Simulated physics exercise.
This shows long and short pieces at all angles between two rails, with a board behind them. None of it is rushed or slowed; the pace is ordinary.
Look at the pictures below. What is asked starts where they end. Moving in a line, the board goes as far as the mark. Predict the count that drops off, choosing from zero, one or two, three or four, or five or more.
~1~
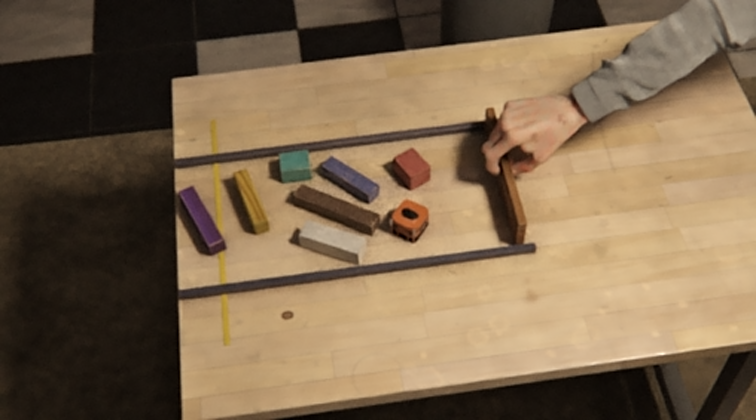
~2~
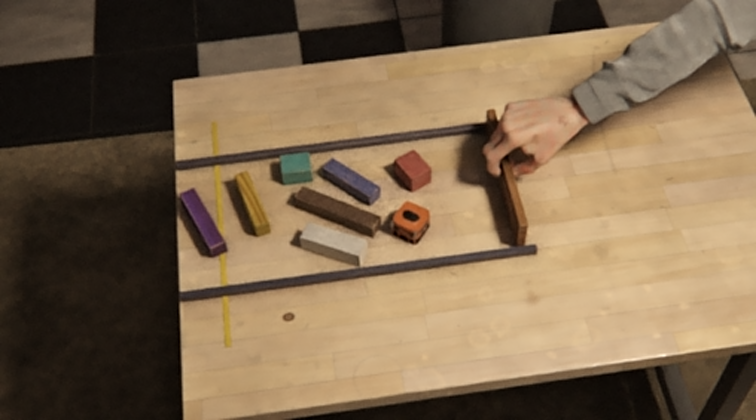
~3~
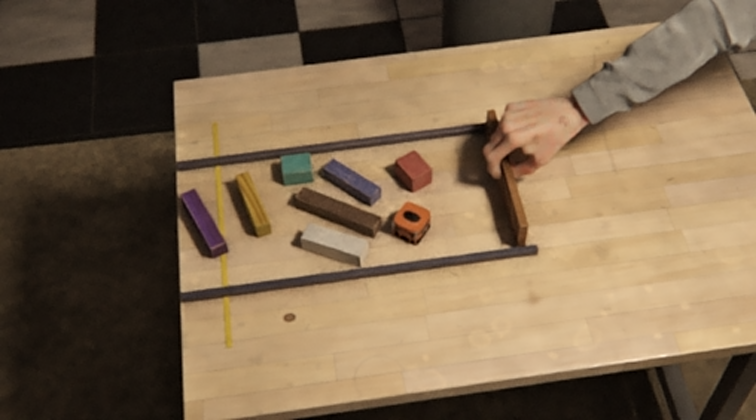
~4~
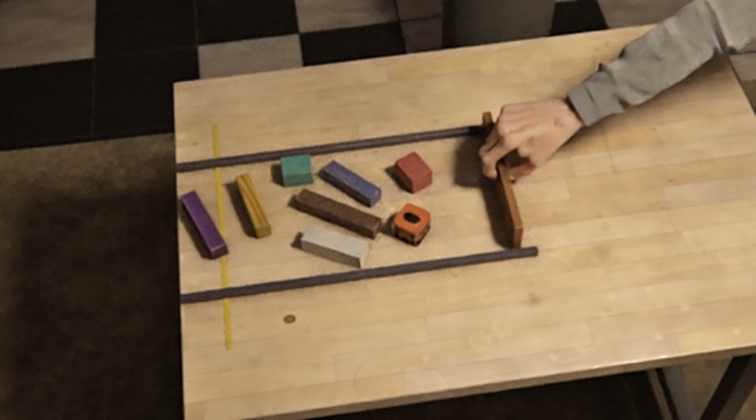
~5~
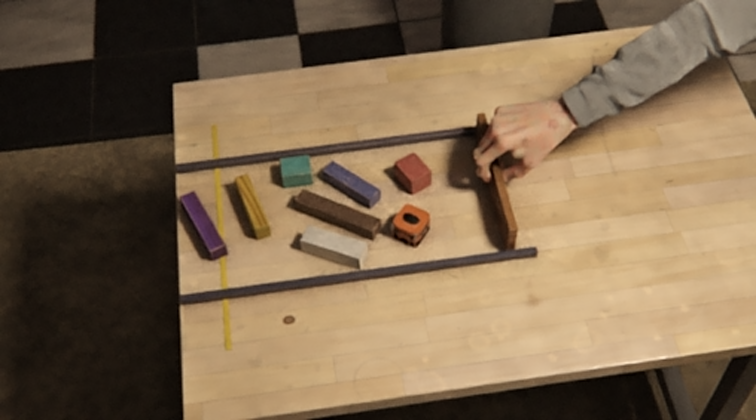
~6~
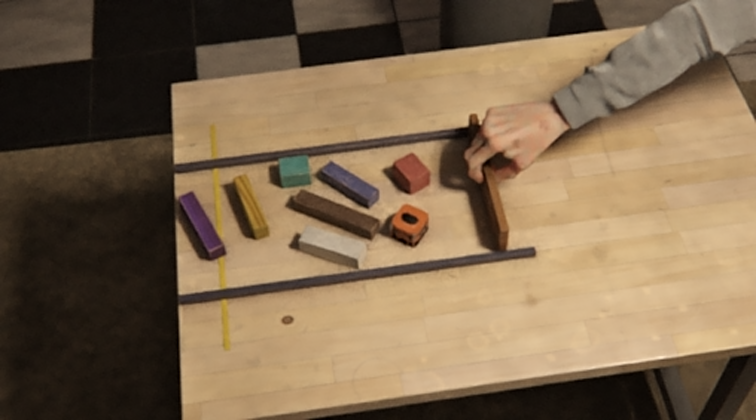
The count is three or four.
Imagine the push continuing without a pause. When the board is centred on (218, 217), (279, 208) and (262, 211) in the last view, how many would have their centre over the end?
Per position: 4 / 0 / 1.
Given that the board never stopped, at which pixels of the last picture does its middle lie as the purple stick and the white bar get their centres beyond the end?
I reckon its middle sits around (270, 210) and then around (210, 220).
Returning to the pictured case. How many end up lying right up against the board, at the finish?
3 in contact.
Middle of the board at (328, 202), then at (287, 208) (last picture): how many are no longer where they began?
That makes 7 at the first spot and 8 at the second.
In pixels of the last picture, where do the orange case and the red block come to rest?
The orange case finishes at (206, 258); the red block finishes at (204, 197).
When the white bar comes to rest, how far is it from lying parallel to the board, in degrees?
It comes to around 90 degrees.
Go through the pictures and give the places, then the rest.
The first picture shows purple stick (202, 220); yellow stick (252, 202); turquoise block (295, 167); board (504, 175); tape (220, 223).
The second picture shows yellow stick (253, 203); blue bar (351, 182).
The third picture shows turquoise block (297, 169); orange case (412, 223).
The fourth picture shows purple stick (204, 224); white bar (335, 246).
The fifth picture shows yellow stick (253, 206); red block (413, 173).
The sixth picture shows purple stick (202, 225); yellow stick (251, 206); turquoise block (295, 171); board (487, 181); tape (219, 228).
Early on, none off yet; purple stick at rest near (202, 225); yellow stick at rest near (251, 206); turquoise block at rest near (295, 171).
A while later, none off yet; purple stick at rest near (202, 225); yellow stick moving near (243, 209); turquoise block travelled about its own width near (268, 173).
Further along, none off yet; purple stick leaning a little near (167, 237); yellow stick travelled about its own width near (179, 224); turquoise block travelled well along near (200, 182).
Finally, the number that fall off is three or four; lost, brown bar, turquoise block, yellow stick and purple stick.
